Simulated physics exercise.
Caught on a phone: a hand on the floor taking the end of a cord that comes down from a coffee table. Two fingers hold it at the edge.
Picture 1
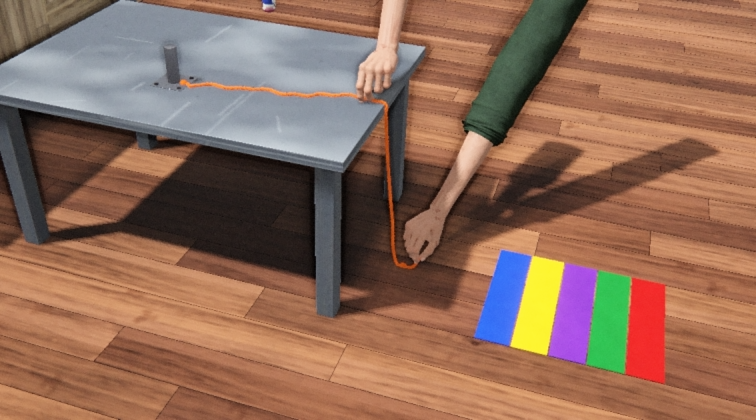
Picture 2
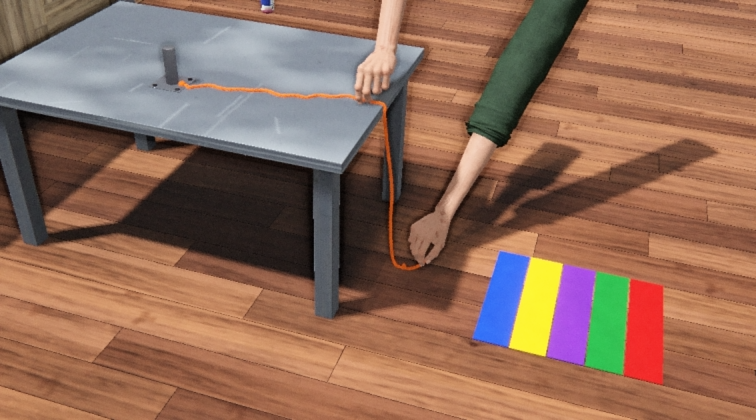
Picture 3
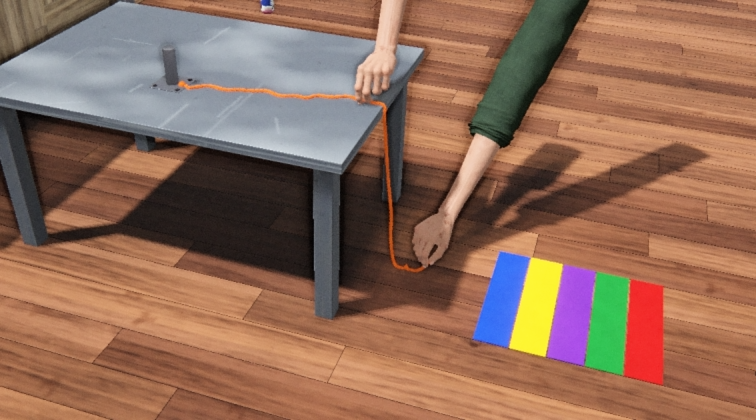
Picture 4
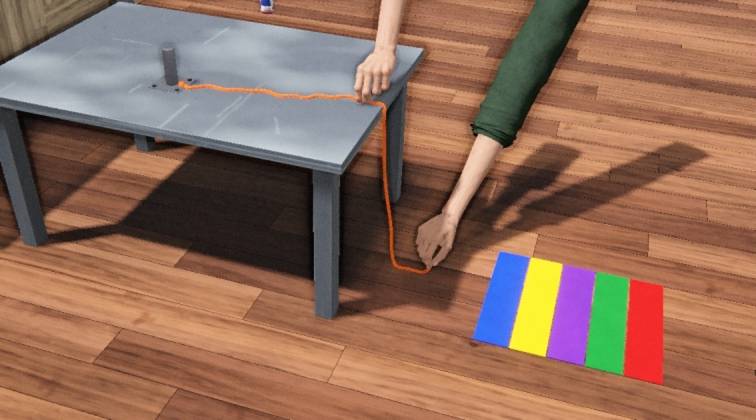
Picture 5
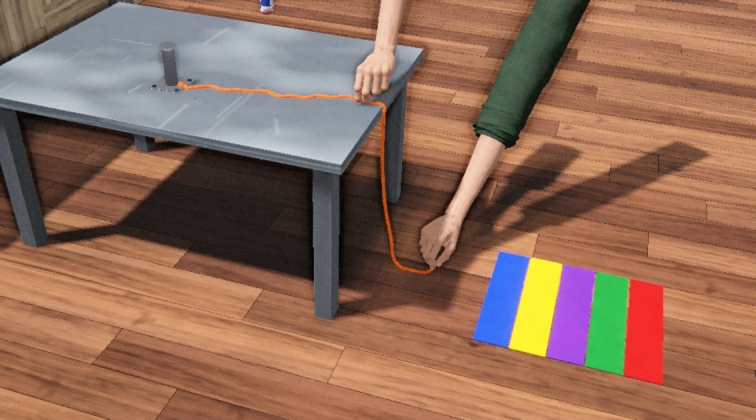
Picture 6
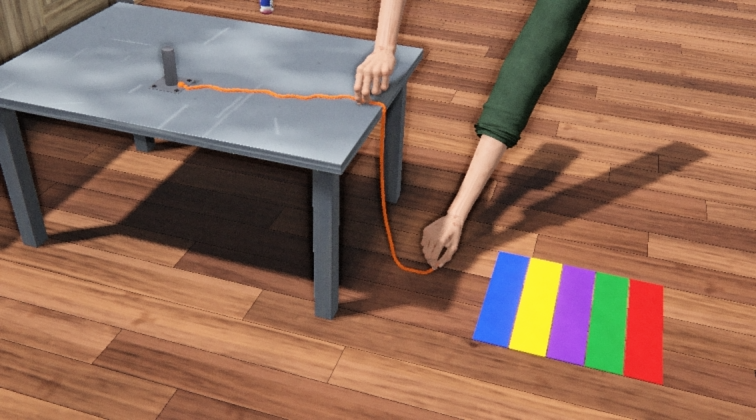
On a wooden floor beside a grey table, a hand slowly drawing an orange cord's end slightly right toward coloured stripes.
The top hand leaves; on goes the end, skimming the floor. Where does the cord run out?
The end stops over the yellow strip.
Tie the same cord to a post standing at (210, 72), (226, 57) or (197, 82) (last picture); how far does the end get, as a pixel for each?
About (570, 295), (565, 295) and (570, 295).
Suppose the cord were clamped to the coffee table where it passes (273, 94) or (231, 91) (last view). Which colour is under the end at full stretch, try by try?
Taking them in turn: Yellow; yellow.
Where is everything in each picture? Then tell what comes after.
The first picture shows end (419, 259); blue (497, 324); yellow (533, 332); purple (570, 341); green (607, 350); red (646, 359).
The second picture shows end (424, 262); cord through (208, 86) (275, 94) (345, 96) (386, 134) (392, 196) (392, 252).
The third picture shows end (428, 263).
The fourth picture shows end (432, 264); cord through (208, 86) (275, 94) (344, 97) (384, 135) (387, 196) (392, 252).
The fifth picture shows end (435, 265).
The sixth picture shows end (437, 265); cord through (207, 87) (274, 95) (344, 97) (382, 134) (383, 196) (393, 252).
Soon after, end near (486, 276); short of the strips.
Then, end near (521, 284); over blue.
At full stretch, end near (543, 289); over yellow. It gets as far as the yellow strip.
